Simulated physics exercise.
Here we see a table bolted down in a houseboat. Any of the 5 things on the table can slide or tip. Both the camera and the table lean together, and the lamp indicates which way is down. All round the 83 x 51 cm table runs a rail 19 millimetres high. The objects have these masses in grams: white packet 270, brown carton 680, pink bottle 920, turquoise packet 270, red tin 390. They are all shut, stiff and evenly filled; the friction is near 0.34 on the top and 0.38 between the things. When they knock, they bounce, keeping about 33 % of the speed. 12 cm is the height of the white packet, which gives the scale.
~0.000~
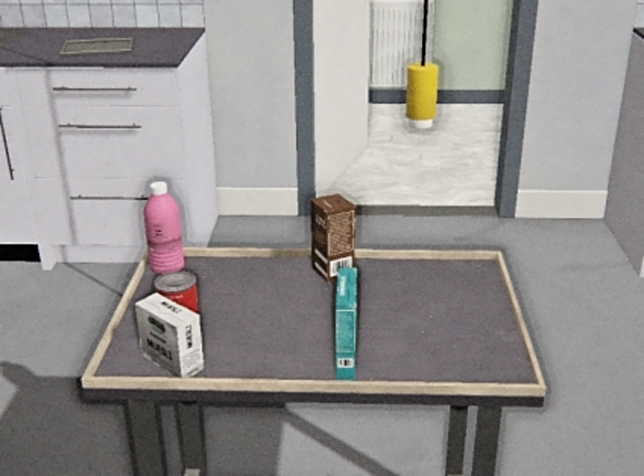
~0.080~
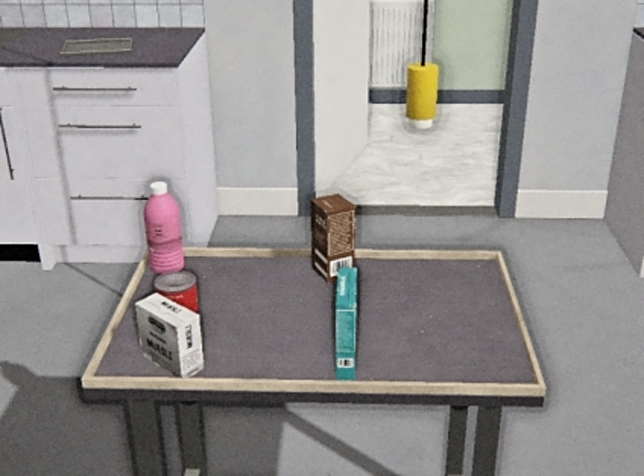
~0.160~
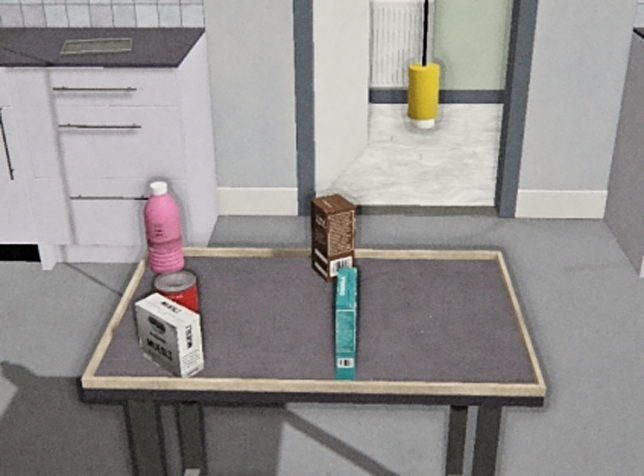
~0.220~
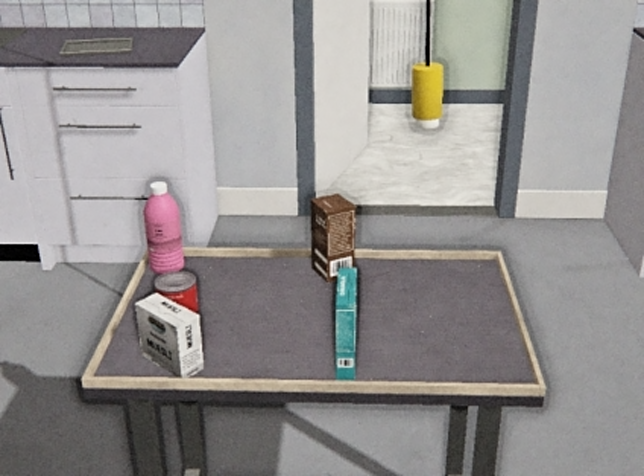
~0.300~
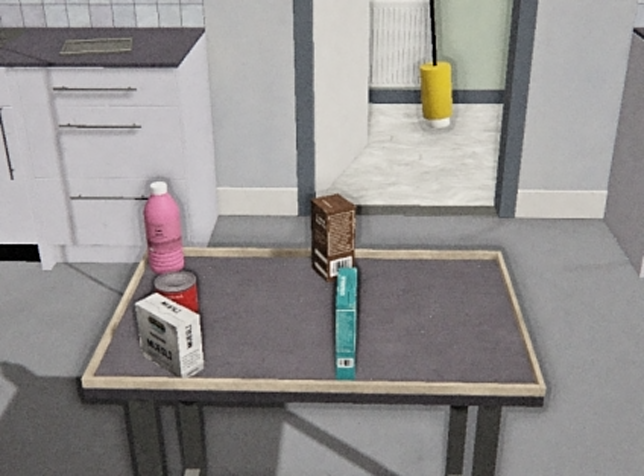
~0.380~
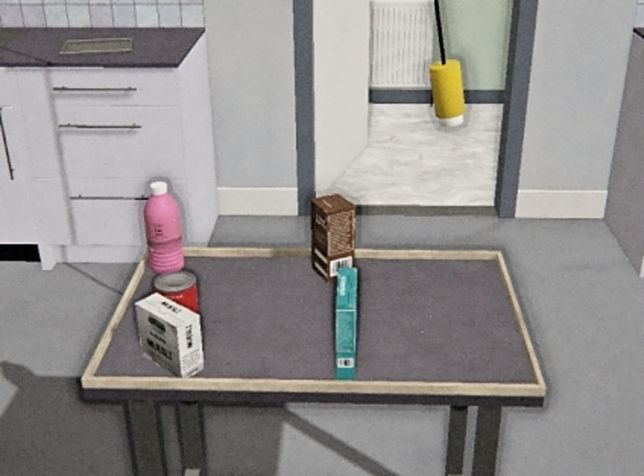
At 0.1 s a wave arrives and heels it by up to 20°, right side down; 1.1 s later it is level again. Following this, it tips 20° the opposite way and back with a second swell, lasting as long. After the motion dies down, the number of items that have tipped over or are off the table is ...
... just one.
Around 0.78 s, boat heeled 17°, right side down; turquoise packet tipped 53° against what carries it.
Around 0.98 s, boat heeled 7°, right side down; turquoise packet on its side.
Finally (2.8 s), on their side or leaning hard on the table, turquoise packet; the other 4 still in place (within 5 cm). Final places as that camera would see them, white packet near (169, 336), brown carton near (333, 238).
